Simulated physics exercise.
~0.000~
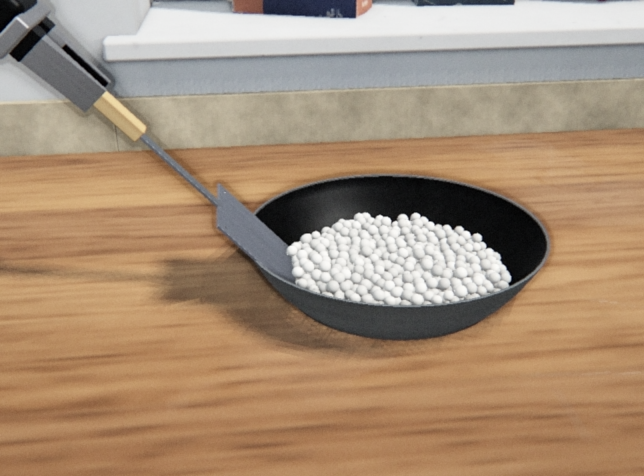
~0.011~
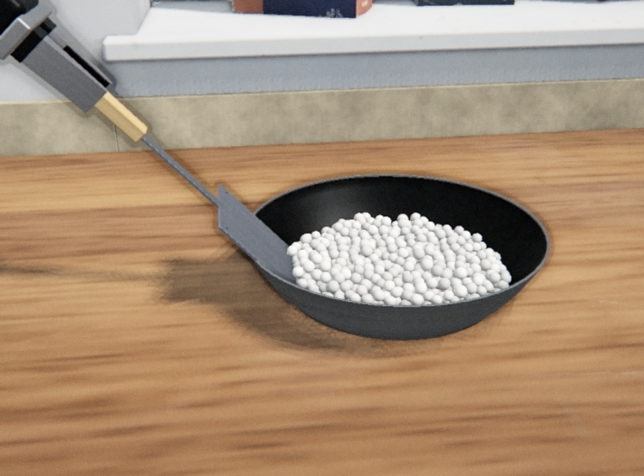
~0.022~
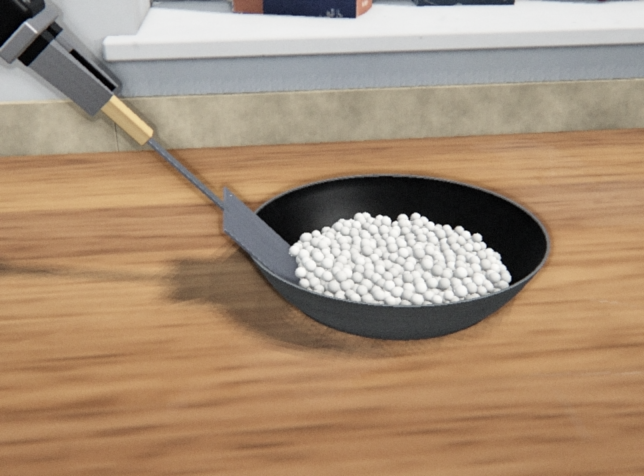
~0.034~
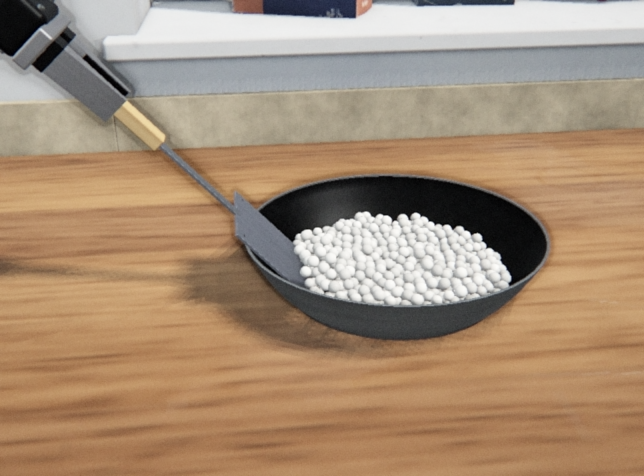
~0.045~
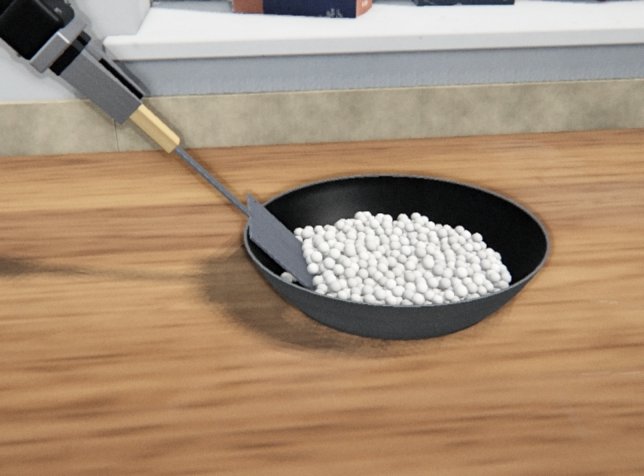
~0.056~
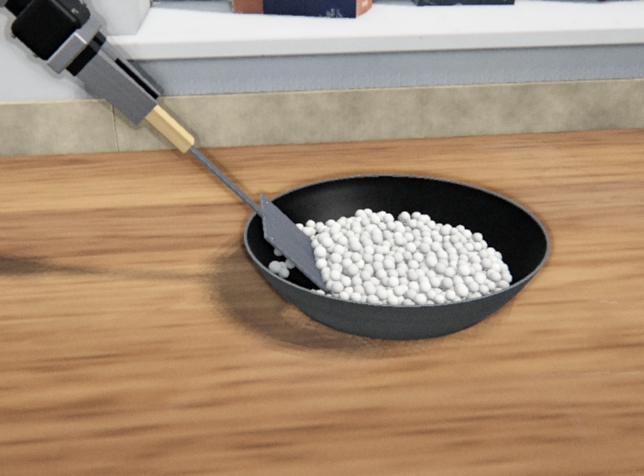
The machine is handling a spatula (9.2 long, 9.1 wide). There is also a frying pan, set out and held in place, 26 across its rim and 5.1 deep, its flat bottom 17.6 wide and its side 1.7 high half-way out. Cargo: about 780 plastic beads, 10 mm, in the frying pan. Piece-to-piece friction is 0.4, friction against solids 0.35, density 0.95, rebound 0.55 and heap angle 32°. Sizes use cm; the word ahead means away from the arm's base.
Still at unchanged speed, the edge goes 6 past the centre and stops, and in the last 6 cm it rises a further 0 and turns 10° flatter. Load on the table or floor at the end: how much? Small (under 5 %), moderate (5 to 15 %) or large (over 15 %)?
Small.
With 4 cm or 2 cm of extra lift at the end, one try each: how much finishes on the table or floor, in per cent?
Roughly 15 per cent, then 5 per cent.
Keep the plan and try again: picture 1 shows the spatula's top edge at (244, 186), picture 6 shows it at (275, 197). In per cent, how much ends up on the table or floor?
Around 5 per cent finishes on the table or floor.
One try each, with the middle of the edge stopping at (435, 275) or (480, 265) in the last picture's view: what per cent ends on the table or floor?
0 % and 10 %.
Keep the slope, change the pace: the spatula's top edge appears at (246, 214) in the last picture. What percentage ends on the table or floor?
About 0 percent.
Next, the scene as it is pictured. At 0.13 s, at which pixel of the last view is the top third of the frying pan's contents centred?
It is centred at about (411, 244).
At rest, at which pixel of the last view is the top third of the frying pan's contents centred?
Somewhere around (481, 239) in the last picture.
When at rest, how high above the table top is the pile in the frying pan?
About 6.0 centimetres.
After 0.09 s, sloping 48°, highest piece 6 above the table; 781 in the frying pan.
After 0.13 s, sloping 45°, highest piece 8 above the table; 780 in the frying pan, 1 on the blade or in flight.
After 0.35 s, sloping 38°, highest piece 6 above the table; 777 in the frying pan, 4 on the table or floor.
After 1.40 s, sloping 38°, highest piece 6 above the table; 777 in the frying pan, 4 on the table or floor.
At rest, 777 in the frying pan, 4 on the table or floor. That is 1 % on the table or floor.
